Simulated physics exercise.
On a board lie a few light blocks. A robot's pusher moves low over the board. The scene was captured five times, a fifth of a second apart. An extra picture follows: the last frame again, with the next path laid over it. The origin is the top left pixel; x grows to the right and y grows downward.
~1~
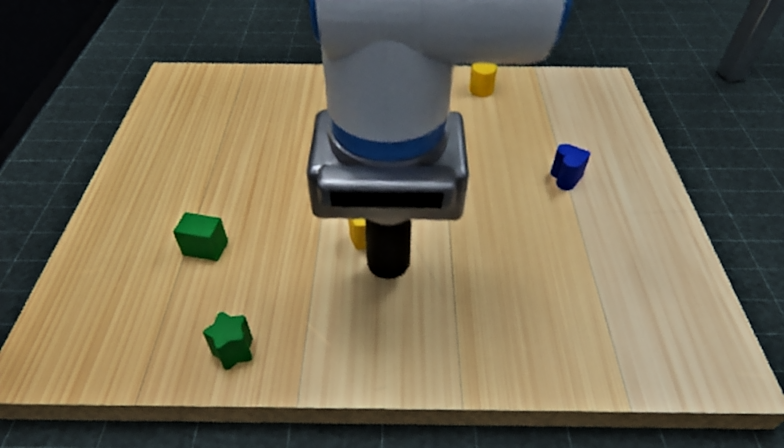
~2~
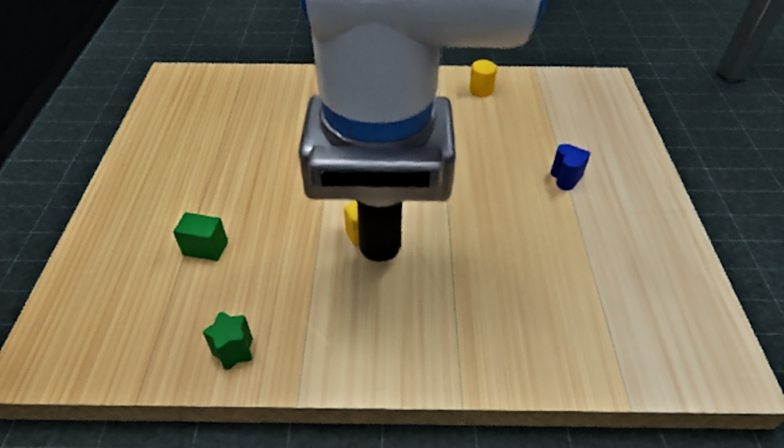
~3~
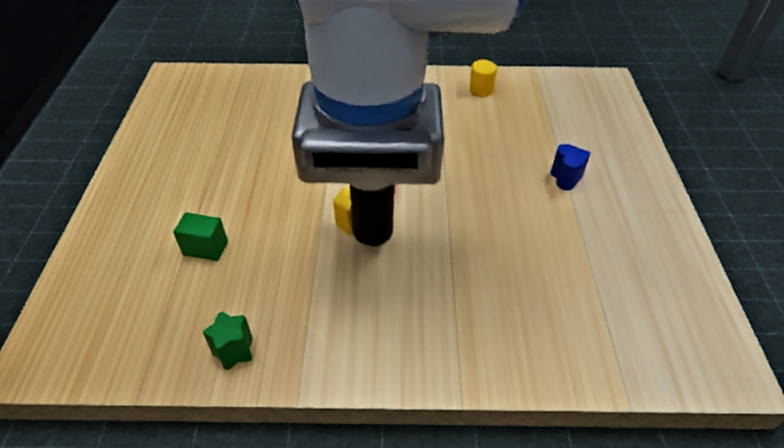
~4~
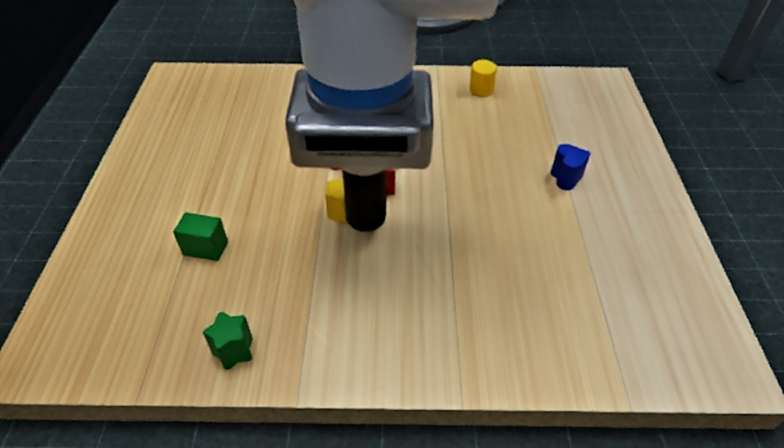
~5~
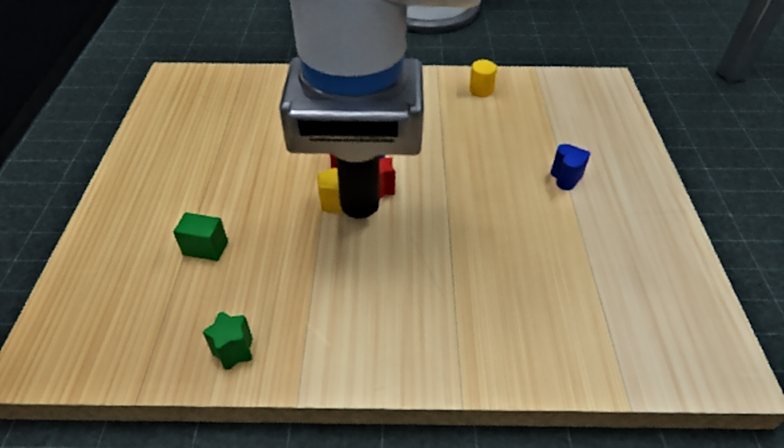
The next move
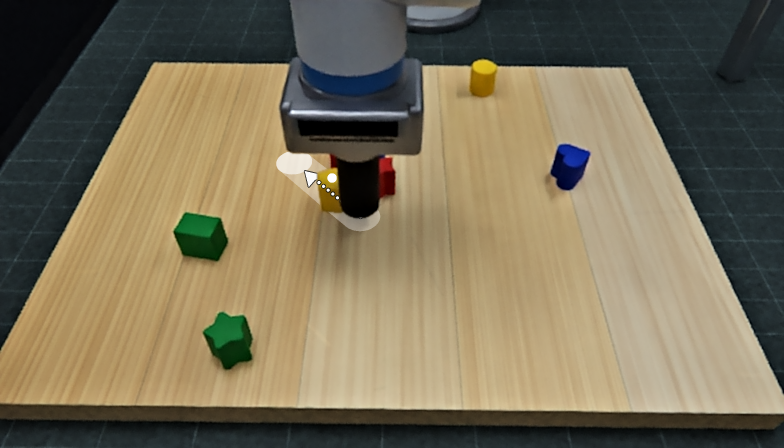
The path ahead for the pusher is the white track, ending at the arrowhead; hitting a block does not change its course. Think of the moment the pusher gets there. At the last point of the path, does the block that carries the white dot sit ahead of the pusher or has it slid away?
The block that carries the white dot won't leave the front of the pusher.
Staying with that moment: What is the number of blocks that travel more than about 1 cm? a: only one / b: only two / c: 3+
a (only one)
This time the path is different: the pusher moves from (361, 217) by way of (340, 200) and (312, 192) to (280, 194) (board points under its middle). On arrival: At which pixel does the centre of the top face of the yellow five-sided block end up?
I predict (280, 147).
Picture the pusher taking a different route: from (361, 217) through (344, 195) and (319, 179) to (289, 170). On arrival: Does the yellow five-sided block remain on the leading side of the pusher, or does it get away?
My answer is that the yellow five-sided block is still ahead.
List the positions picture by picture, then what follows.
Pusher's lower end (388, 264); yellow five-sided block hidden; red D-shaped block hidden, in the first picture.
Pusher (380, 247); yellow five-sided block partly hidden, in the second picture.
Pusher (373, 232); yellow five-sided block partly hidden, in the third picture.
Pusher (366, 218); yellow five-sided block (341, 188), in the fourth picture.
Pusher (360, 206); yellow five-sided block (332, 178); red D-shaped block hidden, in the fifth picture.
Drawn move, from (361, 217) to (294, 162); the dot is on the yellow five-sided block.
The first path, step by step. One third of the way, pusher (336, 186); yellow five-sided block (309, 160).
Two thirds of the way, pusher (313, 168); yellow five-sided block (287, 142).
At the end, pusher (292, 151); yellow five-sided block (266, 127); red D-shaped block still.
